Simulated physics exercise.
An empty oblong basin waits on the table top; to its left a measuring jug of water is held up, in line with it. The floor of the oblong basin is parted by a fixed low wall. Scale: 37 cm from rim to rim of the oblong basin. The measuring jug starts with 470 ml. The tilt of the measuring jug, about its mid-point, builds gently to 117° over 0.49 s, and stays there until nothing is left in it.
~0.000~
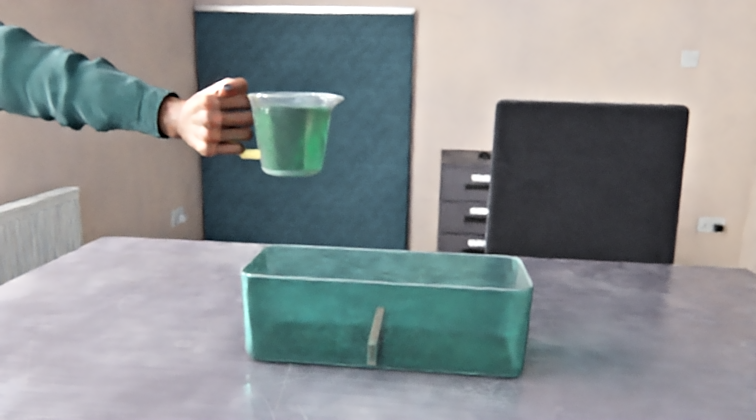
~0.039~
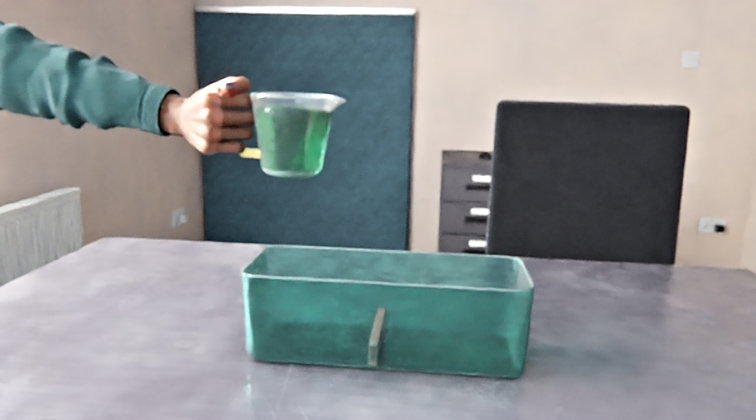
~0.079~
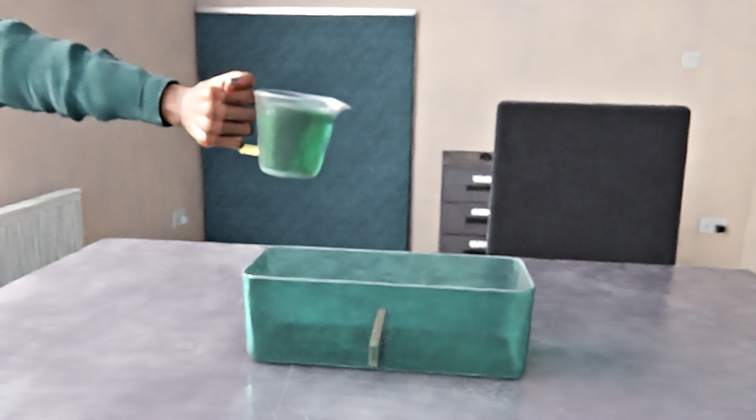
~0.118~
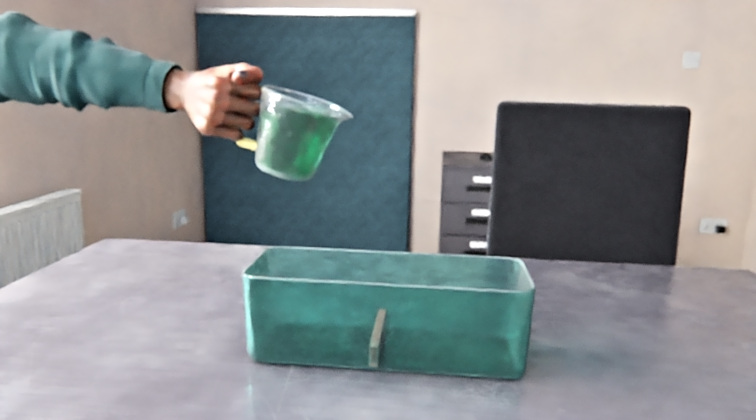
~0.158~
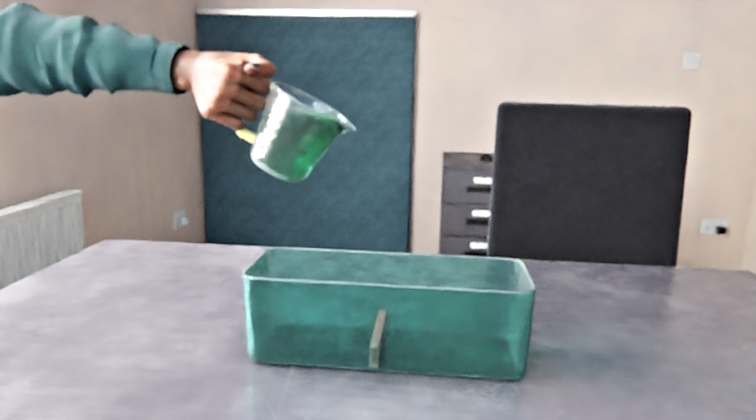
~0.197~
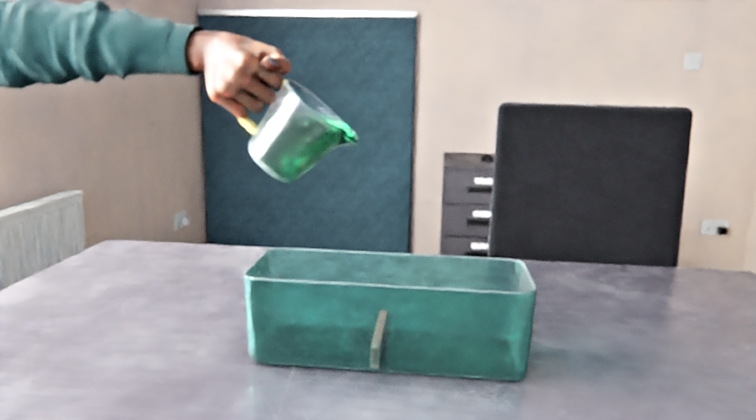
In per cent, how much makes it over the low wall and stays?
The far part has some 44 per cent.
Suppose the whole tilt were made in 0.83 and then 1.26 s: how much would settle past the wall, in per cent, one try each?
In turn about 65 and 75 per cent.
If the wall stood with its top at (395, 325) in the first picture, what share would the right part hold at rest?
In that case some 20 per cent.
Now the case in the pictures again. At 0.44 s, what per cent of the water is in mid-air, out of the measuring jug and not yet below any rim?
Some 42 per cent.
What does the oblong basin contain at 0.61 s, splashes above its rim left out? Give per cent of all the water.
About 90 per cent.
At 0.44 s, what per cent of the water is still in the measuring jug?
Near 28 in a hundred.
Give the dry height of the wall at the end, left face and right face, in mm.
Some 18 mm on the left and 20 mm on the right.
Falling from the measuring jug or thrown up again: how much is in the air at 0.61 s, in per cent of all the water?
About 10 per cent.
Then, 0.44 s in, the tilt is 113° and 29 per cent is still to pour, 4 is left of the wall and 27 right of it.
Then, 0.61 s in, the tilt is 117° and 1 per cent is still to pour, 48 is left of the wall and 42 right of it.
Then, 0.79 s in, the tilt is 117° and 0 per cent is still to pour, 49 is left of the wall and 43 right of it.
Then, 0.99 s in, the tilt is 117° and 0 per cent is still to pour, 50 is left of the wall and 44 right of it.
Finally, 50 per cent lies left of the wall, 44 right of it and 5 outside.
